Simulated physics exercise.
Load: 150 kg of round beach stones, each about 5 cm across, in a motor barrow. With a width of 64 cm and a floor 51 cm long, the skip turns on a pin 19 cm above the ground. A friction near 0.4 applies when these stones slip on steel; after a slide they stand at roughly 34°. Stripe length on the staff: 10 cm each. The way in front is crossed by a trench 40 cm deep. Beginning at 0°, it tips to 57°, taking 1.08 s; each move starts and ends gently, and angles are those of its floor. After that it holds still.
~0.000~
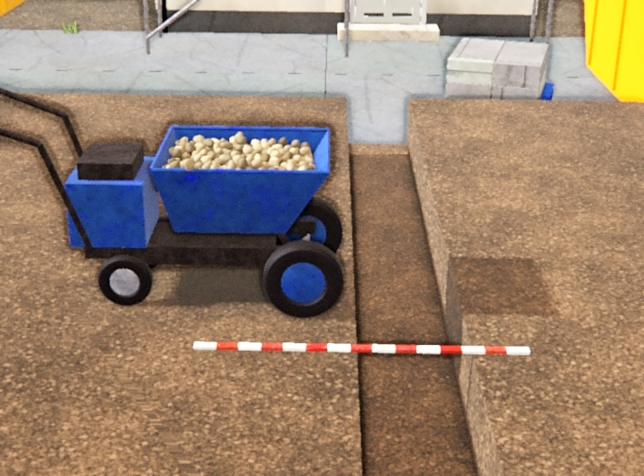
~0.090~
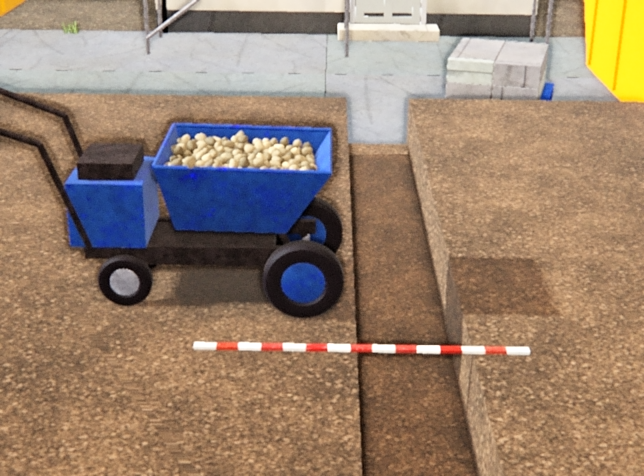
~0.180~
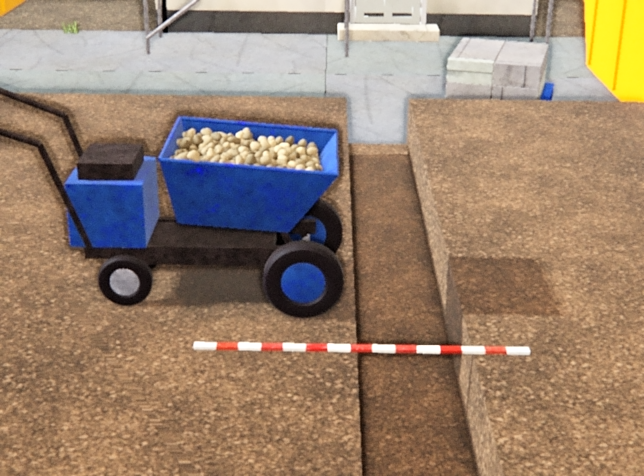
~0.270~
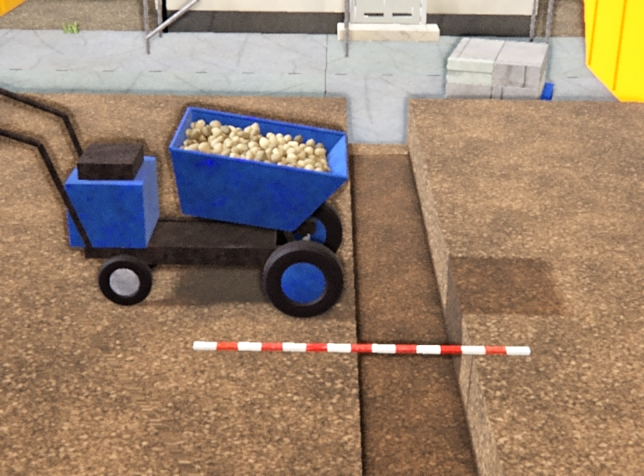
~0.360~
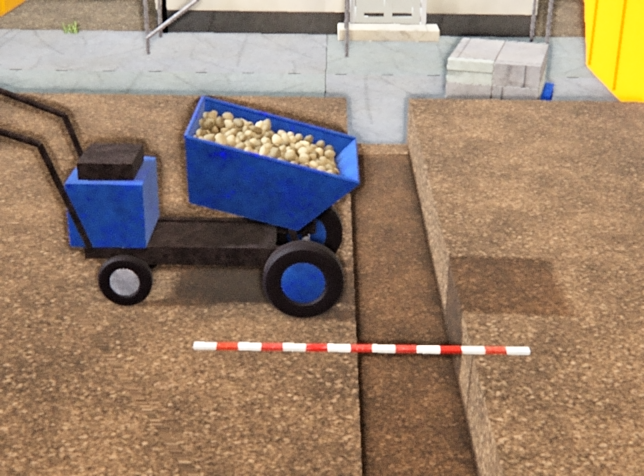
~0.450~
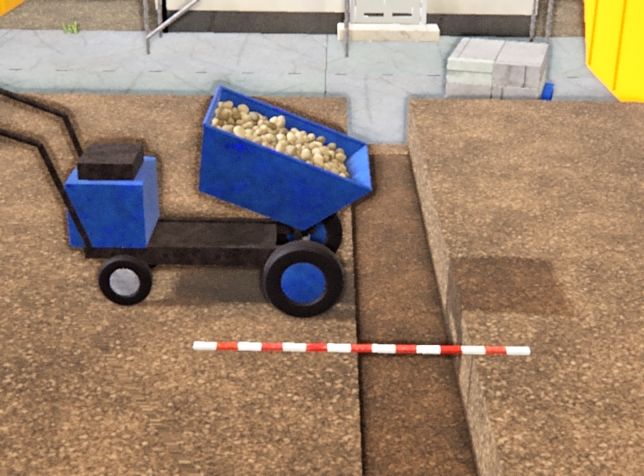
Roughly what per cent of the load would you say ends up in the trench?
I'd say 34 per cent ends up in the trench.
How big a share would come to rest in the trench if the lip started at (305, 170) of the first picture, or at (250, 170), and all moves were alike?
Close to 50 percent in the first case, 55 percent in the second.
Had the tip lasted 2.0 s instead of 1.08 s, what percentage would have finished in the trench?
Close to 45 percent, then.
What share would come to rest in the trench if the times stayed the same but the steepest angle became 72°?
Then about 55 per cent.
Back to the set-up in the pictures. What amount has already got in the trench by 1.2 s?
Around 10 per cent of it, at that instant.
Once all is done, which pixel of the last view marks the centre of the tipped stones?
Resting centre: About (443, 350).
After 0.8 s the floor is at 48°; 100 % in the skip; the foremost stones are at (394, 206).
After 1.2 s the floor is at 57°; 86 % in the skip, 12 % in the trench, 2 % past the trench; the foremost stones are at (474, 280).
After 1.5 s the floor is at 57°; 62 % in the skip, 19 % in the trench, 20 % past the trench; the foremost stones are at (561, 303).
After 3.5 s the floor is at 57°; 44 % in the skip, 34 % in the trench, 22 % past the trench; the foremost stones are past the picture's edge.
